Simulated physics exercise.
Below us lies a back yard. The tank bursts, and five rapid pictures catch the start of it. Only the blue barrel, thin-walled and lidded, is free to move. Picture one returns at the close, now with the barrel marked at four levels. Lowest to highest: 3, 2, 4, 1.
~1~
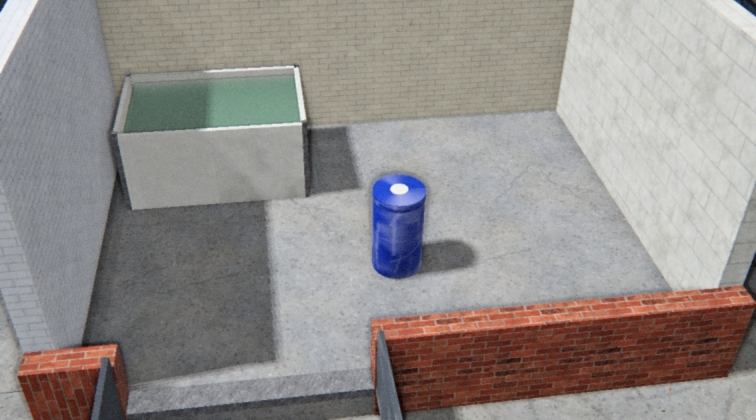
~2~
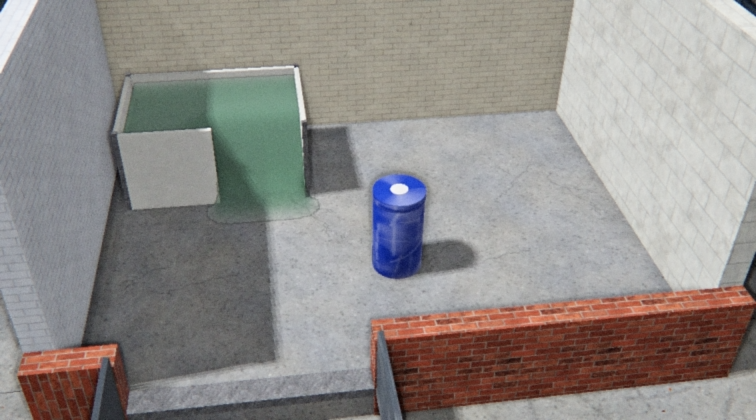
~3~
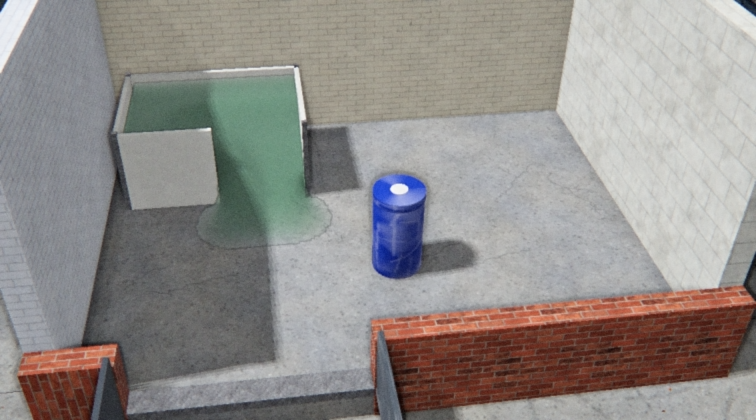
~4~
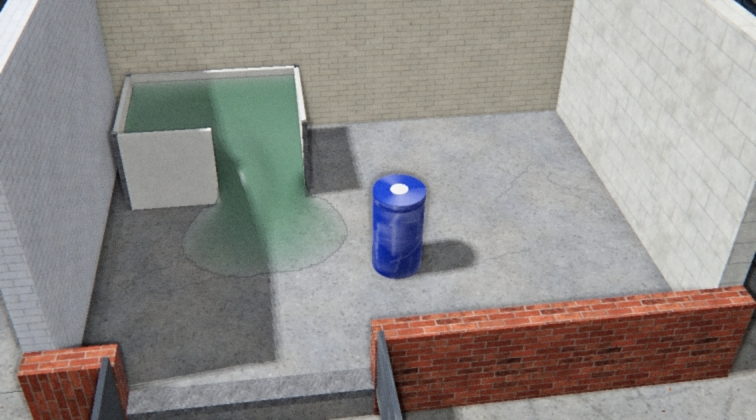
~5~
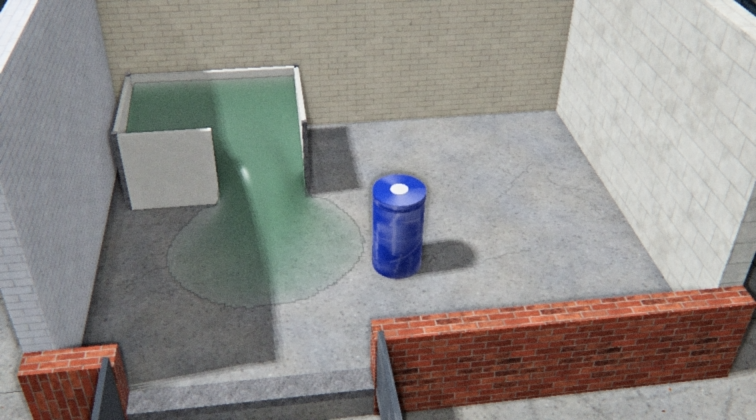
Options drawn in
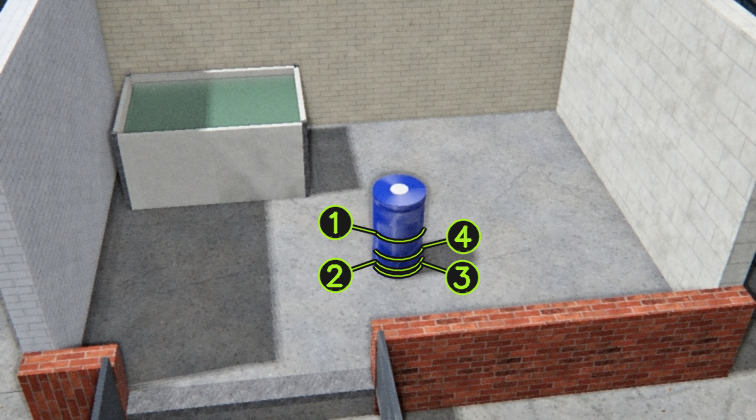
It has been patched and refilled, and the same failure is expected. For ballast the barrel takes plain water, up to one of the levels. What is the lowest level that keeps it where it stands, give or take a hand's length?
Take 1.
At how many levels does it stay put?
One.
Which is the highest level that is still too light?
That would be 4.
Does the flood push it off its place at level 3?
Yes, that goes wrong.
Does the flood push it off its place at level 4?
Yes, that goes wrong.
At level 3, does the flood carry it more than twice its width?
Yes, clearly.
On the marked copy, 1 at (402, 241); 2 at (401, 270); 3 at (401, 276); 4 at (402, 259); from the bottom up 3, 2, 4, 1.
For level 1, it does not move.
For level 2, it is pushed about 3 times its own width away.
For level 3, it is pushed about 5 times its own width away.
For level 4, it is pushed about its own width away.
